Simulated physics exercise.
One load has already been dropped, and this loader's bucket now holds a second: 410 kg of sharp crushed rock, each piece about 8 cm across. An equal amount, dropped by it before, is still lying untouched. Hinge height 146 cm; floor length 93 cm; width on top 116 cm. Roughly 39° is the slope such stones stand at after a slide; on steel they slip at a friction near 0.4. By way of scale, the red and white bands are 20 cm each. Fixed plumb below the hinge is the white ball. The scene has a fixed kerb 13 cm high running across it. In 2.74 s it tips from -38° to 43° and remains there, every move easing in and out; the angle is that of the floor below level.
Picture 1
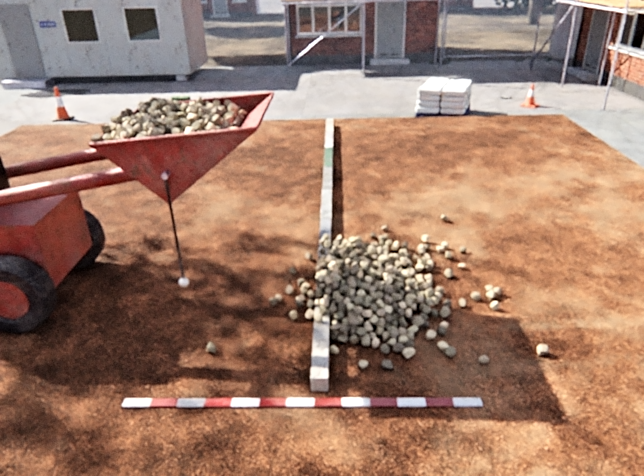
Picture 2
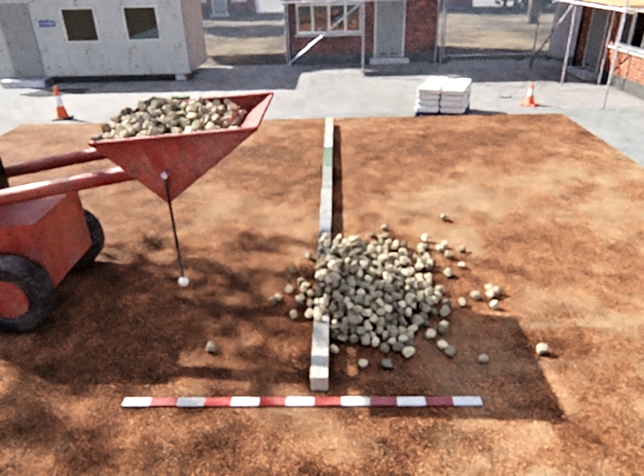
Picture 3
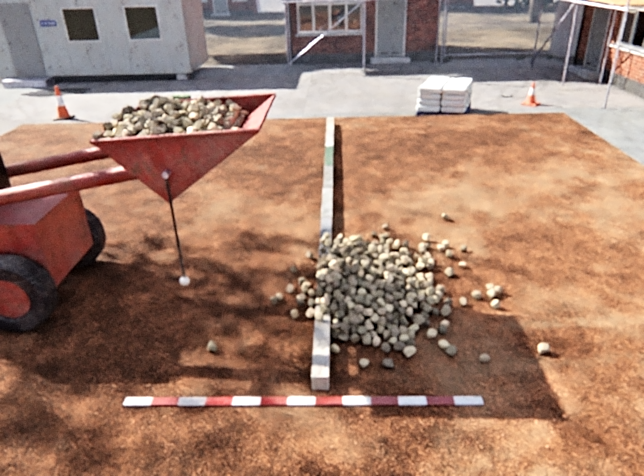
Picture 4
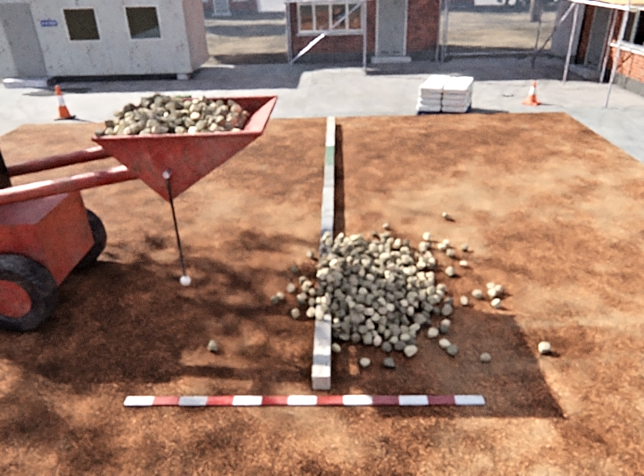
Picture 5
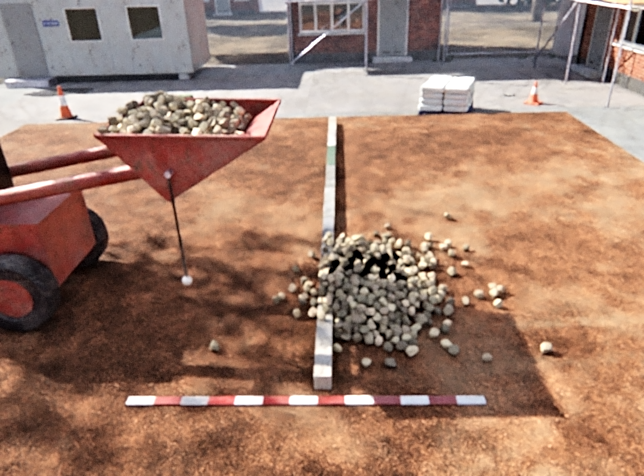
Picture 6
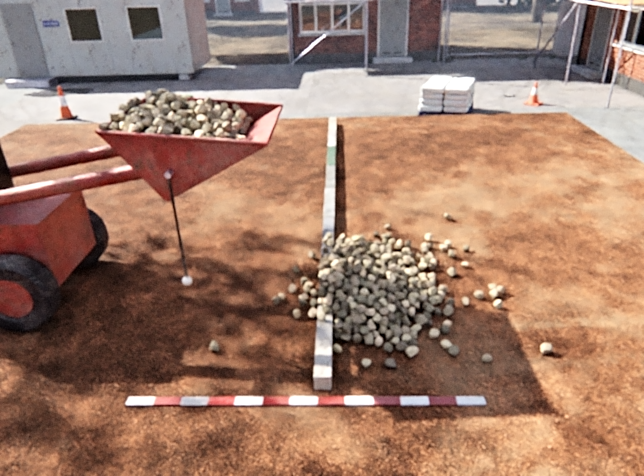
A red loader bucket heaped with pale stones hangs over the left of a reddish-brown dirt yard, seen from above, with low buildings and a grey paved strip behind. A loose pile of similar stones lies against a pale kerb near the centre, behind a red-and-white striped bar. The bucket tilts very slightly towards level, while the pile stays put and the view barely shifts.
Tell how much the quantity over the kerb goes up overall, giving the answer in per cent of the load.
It goes up by roughly 3 per cent.
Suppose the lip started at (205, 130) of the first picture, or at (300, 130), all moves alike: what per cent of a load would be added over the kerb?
About 0 per cent from the first spot and 45 per cent from the second.
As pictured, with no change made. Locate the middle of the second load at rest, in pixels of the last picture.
Around (296, 281).
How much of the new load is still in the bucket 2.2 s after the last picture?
Roughly 5 parts in a hundred of the load.
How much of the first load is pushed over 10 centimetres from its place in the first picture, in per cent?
Around 0 in a hundred.
Then, 1.5 s after the last picture the floor is at 31°; in per cent of one load, 96 in the bucket, 12 on this side of the kerb, 92 over the kerb; the foremost stones are at (488, 281).
Then, 2.2 s after the last picture the floor is at 43°; in per cent of one load, 6 in the bucket, 100 on this side of the kerb, 94 over the kerb; the foremost stones are at (488, 281).
Then, 2.6 s after the last picture the floor is at 43°; in per cent of one load, 0 in the bucket, 105 on this side of the kerb, 95 over the kerb; the foremost stones are at (488, 281).
Then, 5.3 s after the last picture the floor is at 43°; in per cent of one load, 0 in the bucket, 105 on this side of the kerb, 95 over the kerb; the foremost stones are at (488, 281). Net gain over the kerb, 3.
